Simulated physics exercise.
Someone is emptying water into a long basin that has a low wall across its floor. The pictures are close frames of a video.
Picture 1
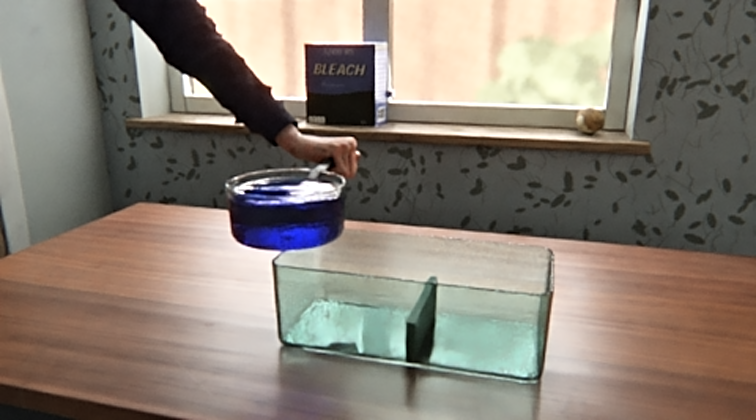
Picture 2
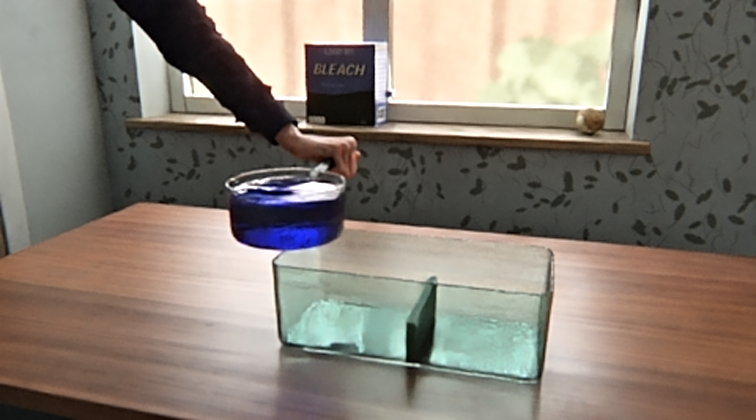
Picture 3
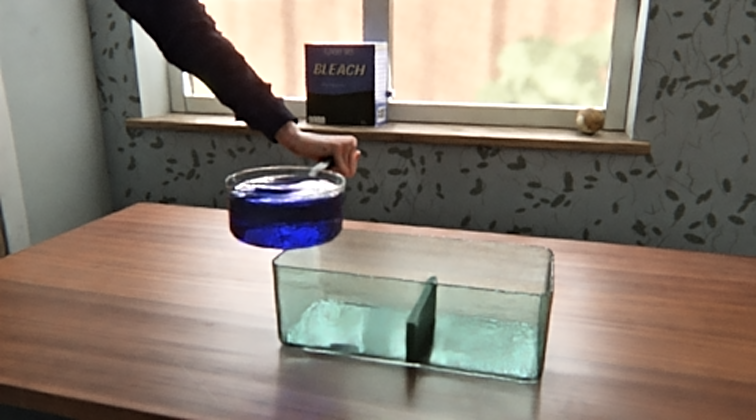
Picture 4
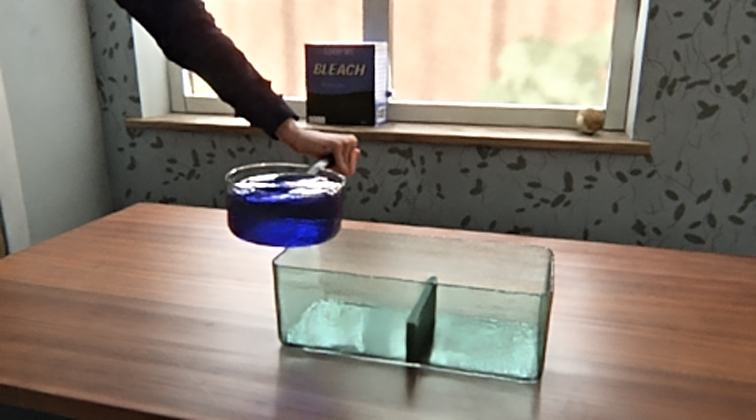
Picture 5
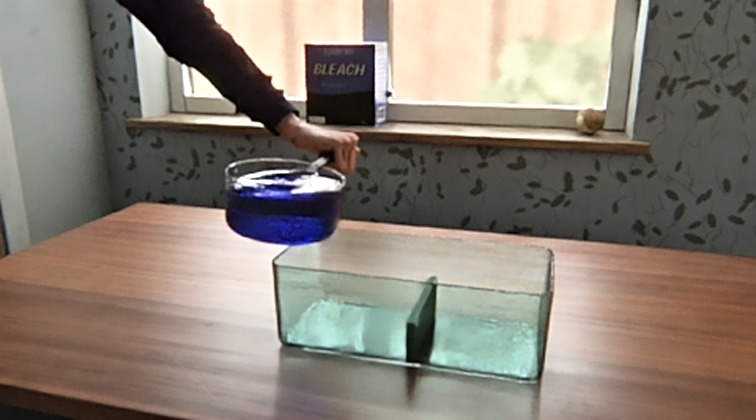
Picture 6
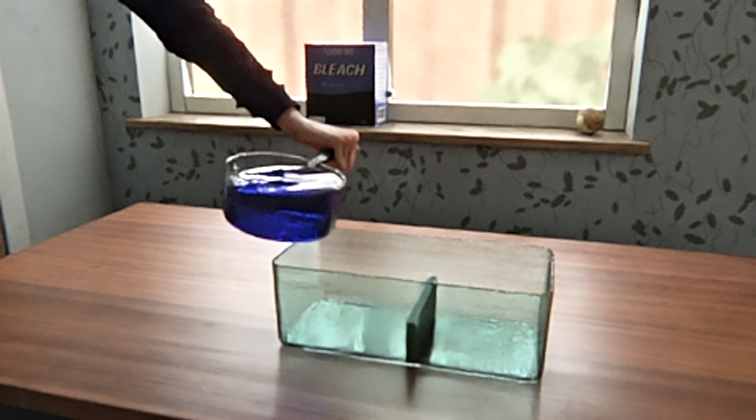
To begin with, a hand holds a clear round container of deep blue liquid level above a greenish glass basin with a low dividing wall, on a wooden table near a window. The liquid ripples slightly, then the hand gradually tilts the container a little, its left side rising.
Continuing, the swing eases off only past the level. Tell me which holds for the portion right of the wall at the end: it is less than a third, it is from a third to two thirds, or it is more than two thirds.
Seems the share right of the wall stays inside the range of a third to two thirds.
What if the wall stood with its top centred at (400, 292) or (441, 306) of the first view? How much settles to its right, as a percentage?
Try one about 80 %, try two about 15 %.
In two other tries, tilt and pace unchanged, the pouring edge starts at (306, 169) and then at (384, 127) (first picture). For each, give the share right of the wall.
Estimate: 5 per cent, then 90 per cent.
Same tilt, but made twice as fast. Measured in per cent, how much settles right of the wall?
I'd say close to 50 %.
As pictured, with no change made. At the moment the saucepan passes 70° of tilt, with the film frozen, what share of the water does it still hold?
Some 55 per cent has not yet come out.
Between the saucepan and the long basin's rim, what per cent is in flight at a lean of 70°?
Near 35 parts in a hundred.
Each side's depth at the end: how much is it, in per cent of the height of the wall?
Left of the wall 40 %, right of the wall 40 %.
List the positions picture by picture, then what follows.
Tilt 0°; pouring edge (341, 188); surface from (238, 185) to (341, 194); the long basin's rim runs from (293, 245) to (553, 272); the wall's top is at (423, 298), in the first frame.
Tilt 0°; pouring edge (341, 188); surface from (239, 185) to (341, 193), in the second frame.
Tilt 2°; pouring edge (341, 188); surface from (238, 185) to (341, 191), in the third frame.
Tilt 4°; pouring edge (341, 188); surface from (238, 182) to (341, 189), in the fourth frame.
Tilt 8°; pouring edge (341, 188); surface from (237, 179) to (340, 186), in the fifth frame.
Tilt 12°; pouring edge (341, 188); surface from (236, 175) to (341, 183), in the sixth frame.
A moment on, the saucepan is tipped part way and 53 per cent is still to pour, 13 is left of the wall and 0 right of it.
Next, the saucepan is tipped right over and 6 per cent is still to pour, 40 is left of the wall and 44 right of it.
Then the saucepan is tipped right over and 0 per cent is still to pour, 56 is left of the wall and 42 right of it.
Later the saucepan is tipped right over and 0 per cent is still to pour, 56 is left of the wall and 43 right of it.
At rest 56 per cent lies left of the wall, 43 right of it and 1 outside.
